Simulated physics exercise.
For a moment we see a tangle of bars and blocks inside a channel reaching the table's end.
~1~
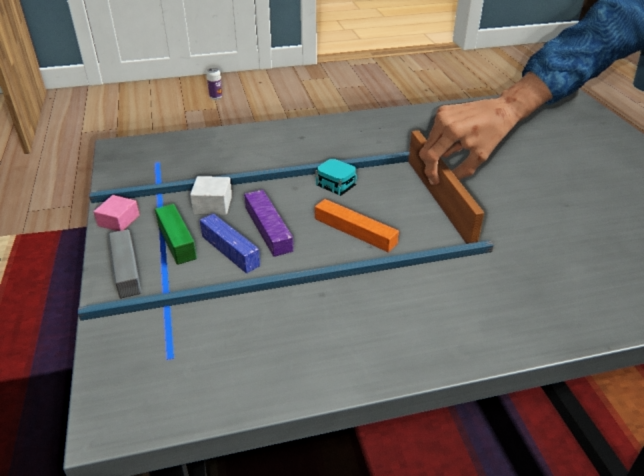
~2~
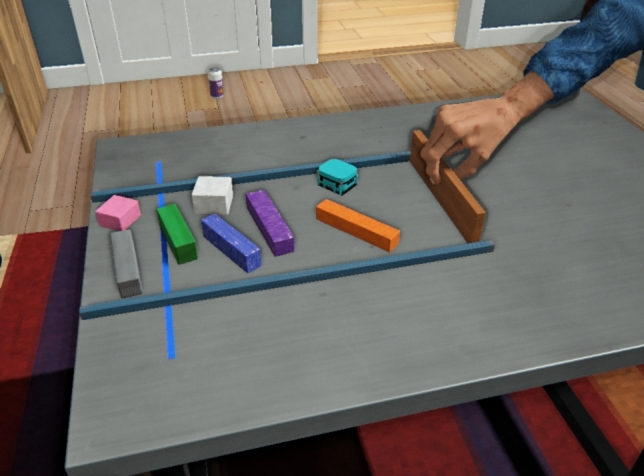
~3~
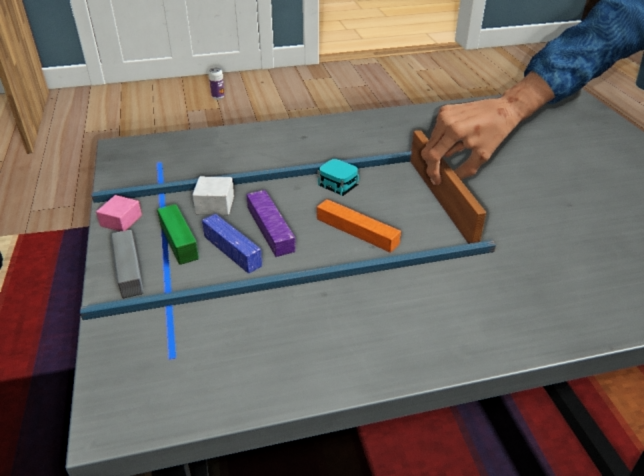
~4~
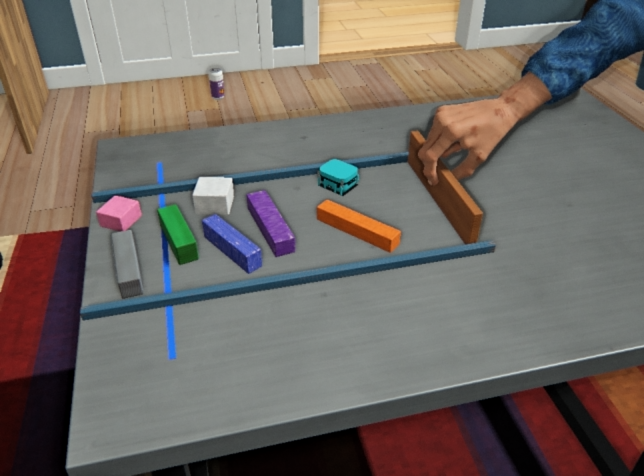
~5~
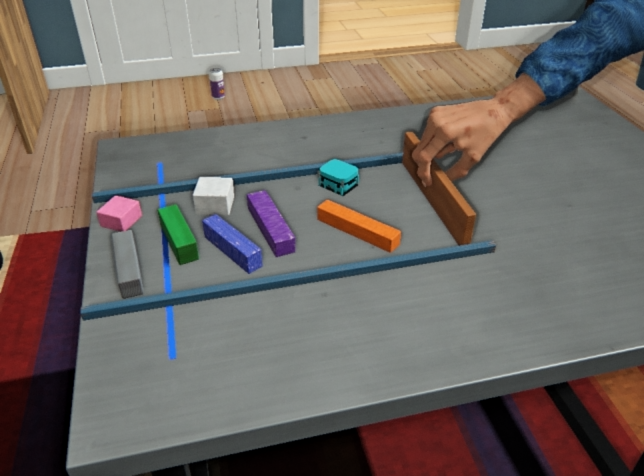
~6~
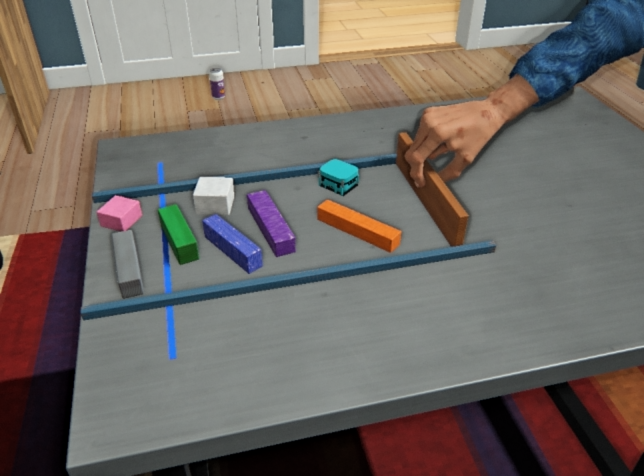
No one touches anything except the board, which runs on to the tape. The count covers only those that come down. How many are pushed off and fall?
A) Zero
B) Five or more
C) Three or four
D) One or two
The answer is D.
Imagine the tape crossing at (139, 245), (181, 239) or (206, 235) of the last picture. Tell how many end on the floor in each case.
Going through them in order, you'd see 4, 0 and 0.
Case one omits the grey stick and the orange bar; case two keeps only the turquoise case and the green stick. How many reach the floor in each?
Fallen: 1 in the first try, 0 in the other.
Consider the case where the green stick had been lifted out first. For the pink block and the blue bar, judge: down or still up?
As for the pink block, it topples off; as for the blue bar, it is left in place.
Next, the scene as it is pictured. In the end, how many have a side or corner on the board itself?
That makes 2.
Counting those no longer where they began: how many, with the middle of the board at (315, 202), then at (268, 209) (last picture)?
One spot: 2. Other spot: 5.
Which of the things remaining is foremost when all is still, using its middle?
That would be the green stick.
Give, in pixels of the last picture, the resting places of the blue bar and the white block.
The blue bar ends up near (113, 262), and the white block near (110, 209).
Soon after, none off yet; pink block at rest near (120, 214); grey stick at rest near (127, 263); green stick at rest near (178, 234).
After that, none off yet; pink block moving near (111, 215); grey stick moving near (116, 265); green stick displaced a little near (137, 239).
In the end, the number that fall off is one or two; gone, grey stick and pink block.
